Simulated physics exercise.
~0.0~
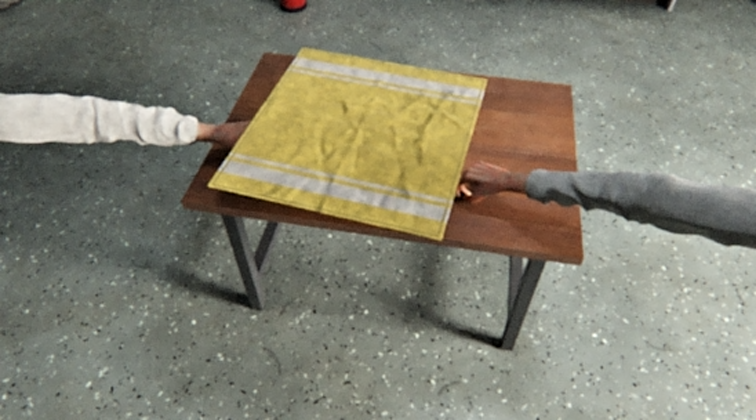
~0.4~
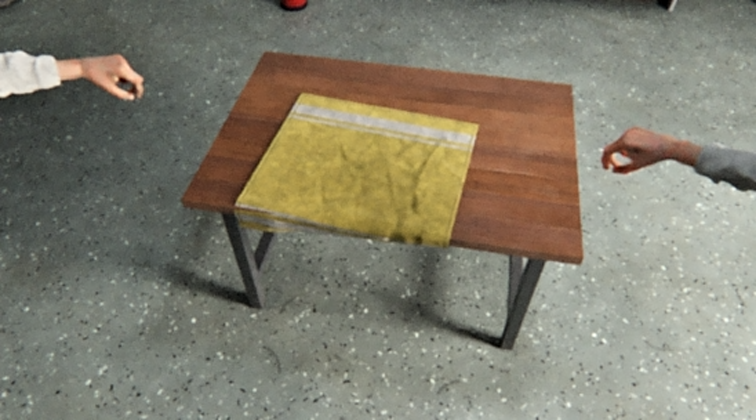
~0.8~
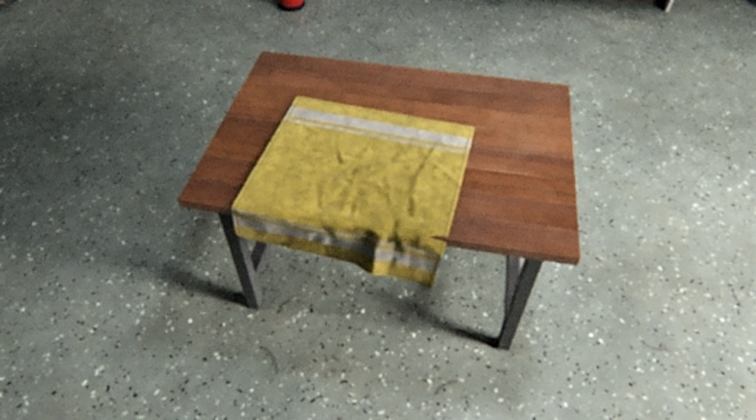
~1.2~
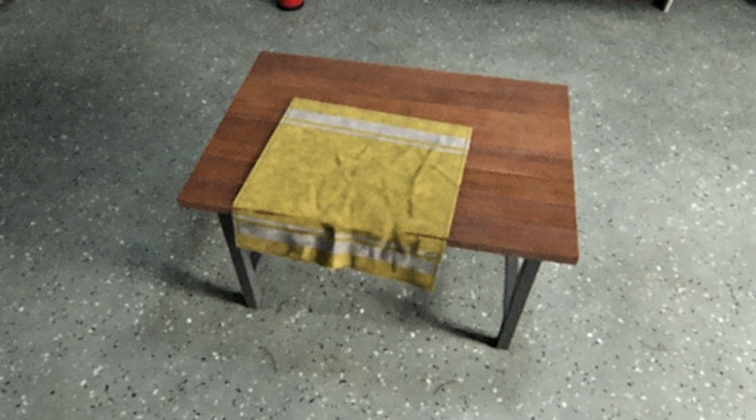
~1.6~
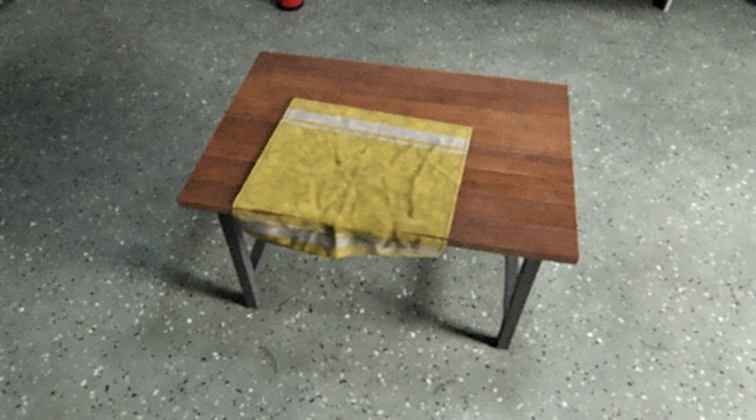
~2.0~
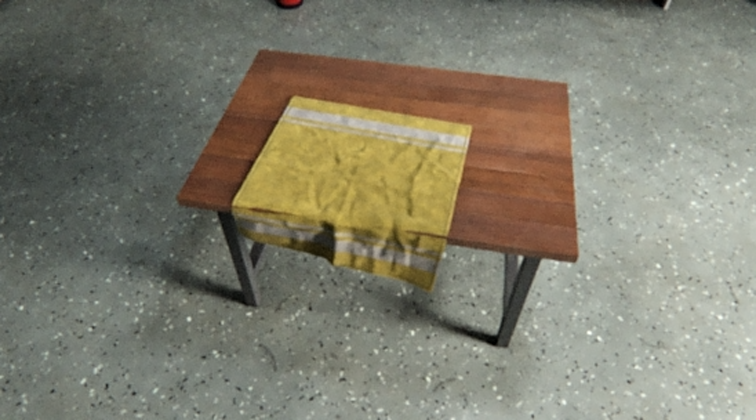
At first, two hands reaching in from the left and right hold a yellow tea towel with pale stripes flat over a wooden-topped table with dark metal legs. The hands let go and draw back to either side as the towel settles on the top, its near end dropping over the front edge. The hands then leave the view, and the overhanging end swings loosely beneath the edge, tucking under and hanging out again. The towel barely shifts on the tabletop. It ends with most of the cloth resting there and its striped end draped over the front.
